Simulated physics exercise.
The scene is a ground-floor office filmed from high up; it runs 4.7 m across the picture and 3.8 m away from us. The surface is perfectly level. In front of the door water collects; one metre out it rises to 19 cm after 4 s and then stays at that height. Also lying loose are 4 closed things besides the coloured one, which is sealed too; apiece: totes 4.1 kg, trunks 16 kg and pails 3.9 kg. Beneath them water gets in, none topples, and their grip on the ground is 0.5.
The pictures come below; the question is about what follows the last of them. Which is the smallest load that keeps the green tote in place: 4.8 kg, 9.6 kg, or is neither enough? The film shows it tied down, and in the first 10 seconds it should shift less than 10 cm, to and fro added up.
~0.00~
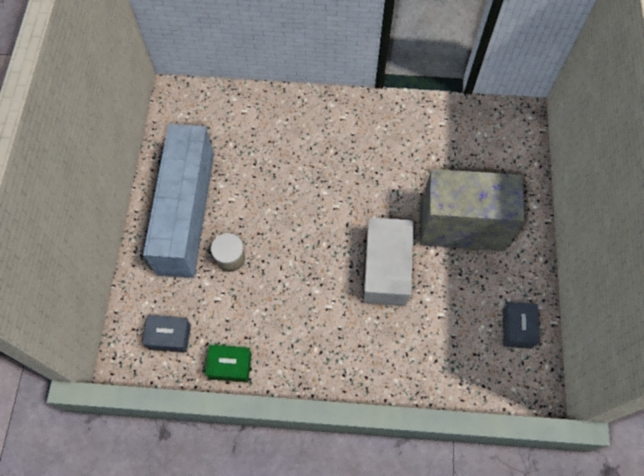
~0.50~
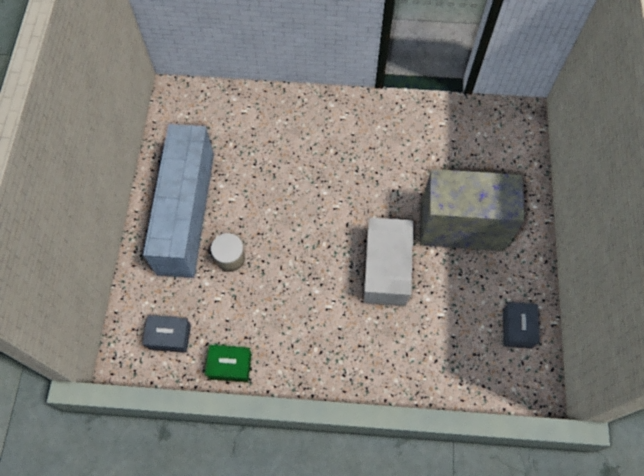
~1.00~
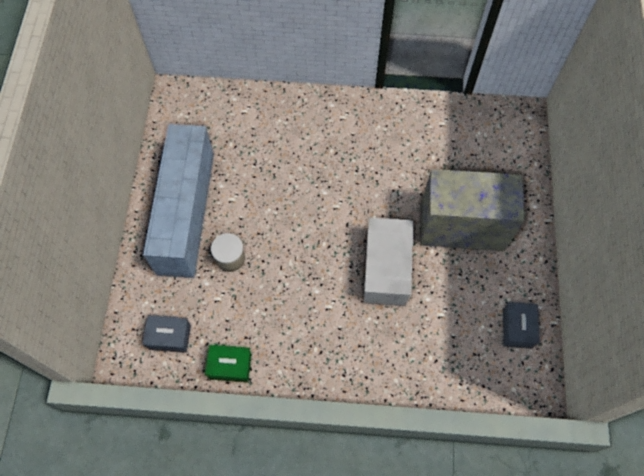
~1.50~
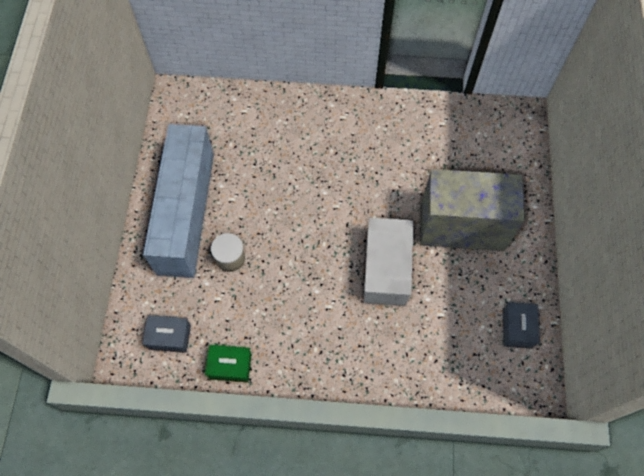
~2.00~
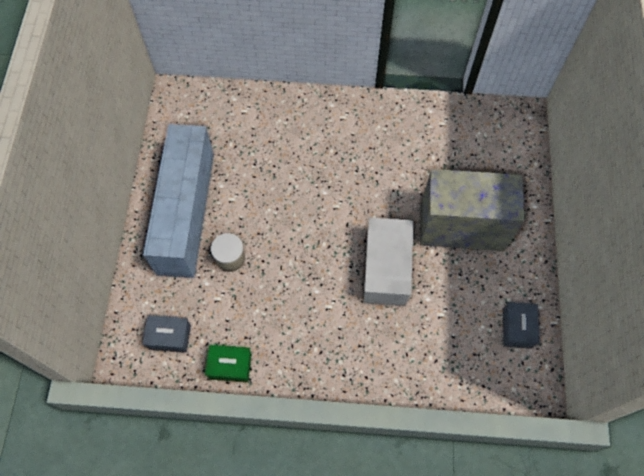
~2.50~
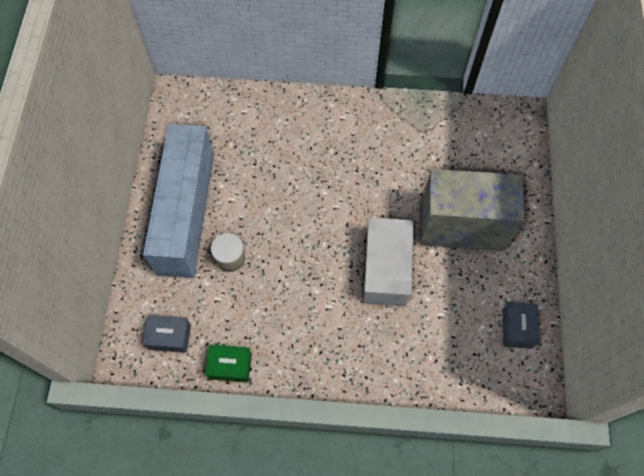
Only 9.6 kg works.
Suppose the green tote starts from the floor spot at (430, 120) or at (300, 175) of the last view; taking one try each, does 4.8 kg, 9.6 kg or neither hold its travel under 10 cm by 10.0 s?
For the first start neither one suffices; for the second you need the heavier one.
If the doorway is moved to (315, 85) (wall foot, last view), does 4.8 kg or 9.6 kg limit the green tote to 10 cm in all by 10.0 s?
So neither mass does it.
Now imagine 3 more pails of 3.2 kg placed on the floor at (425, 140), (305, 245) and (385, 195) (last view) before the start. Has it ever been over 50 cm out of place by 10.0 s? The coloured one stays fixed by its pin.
Result, in turn - exceeds it; exceeds it; exceeds it.
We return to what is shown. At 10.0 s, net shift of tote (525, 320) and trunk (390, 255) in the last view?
50 cm, 20 cm.
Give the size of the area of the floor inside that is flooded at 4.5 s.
About 5.0 m2.
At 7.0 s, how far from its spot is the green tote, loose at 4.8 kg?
About 20 cm off its spot.
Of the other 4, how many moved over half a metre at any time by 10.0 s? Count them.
3.
After 3.5 s the green tote would be 0 cm from its start with 4.8 kg and 0 cm from its start with 9.6 kg; 0 cm of water round it then.
After 4.5 s the green tote would be 0 cm from its start with 4.8 kg and 0 cm from its start with 9.6 kg; 0 cm of water round it then.
After 7.0 s the green tote would be 18 cm from its start with 4.8 kg and 0 cm from its start with 9.6 kg; 3 cm of water round it then.
After 10.0 s the green tote would be 64 cm from its start with 4.8 kg and 0 cm from its start with 9.6 kg; 7 cm of water round it then.
